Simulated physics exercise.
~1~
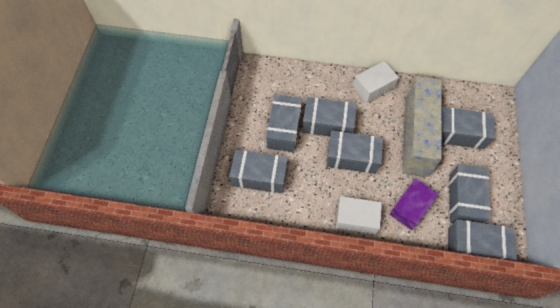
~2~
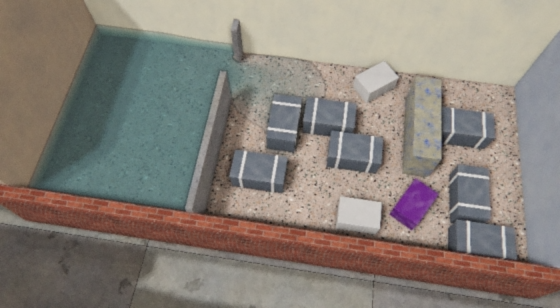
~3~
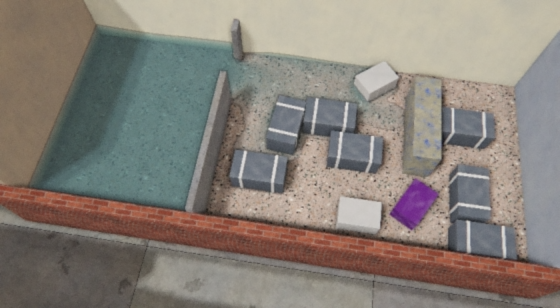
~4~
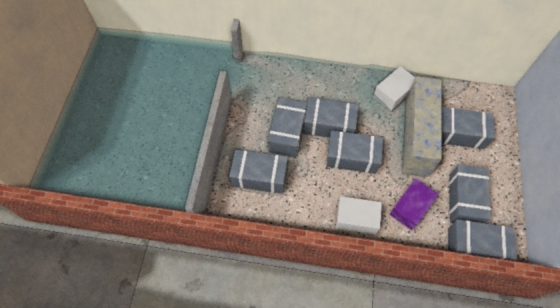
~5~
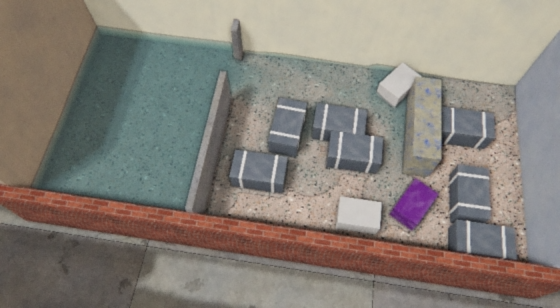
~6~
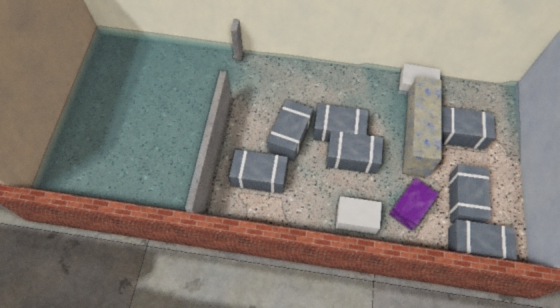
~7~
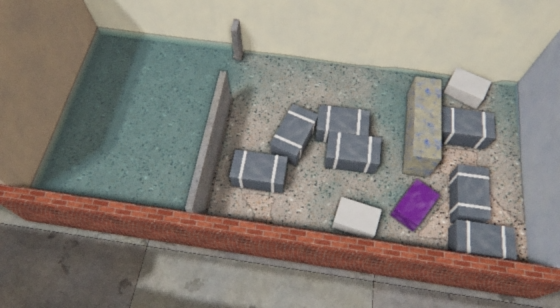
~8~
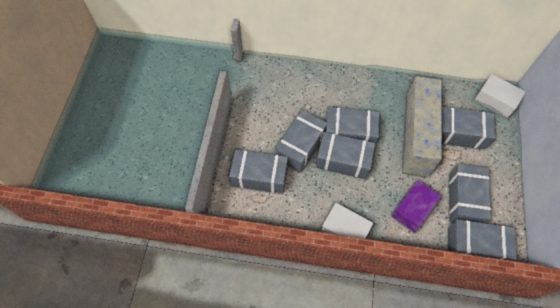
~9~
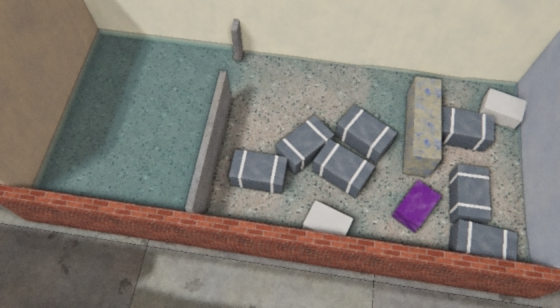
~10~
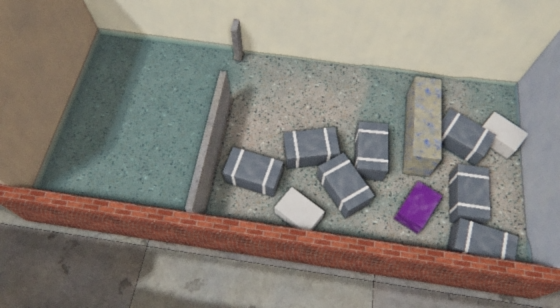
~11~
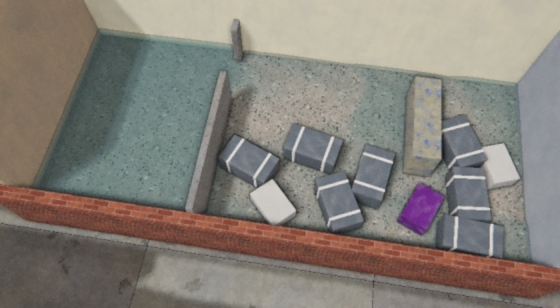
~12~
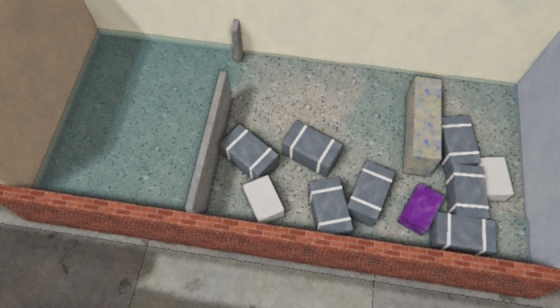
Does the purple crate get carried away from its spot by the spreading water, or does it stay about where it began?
The purple crate stays about where it began, near the front of the floor, while trunks and white crates shift around it.
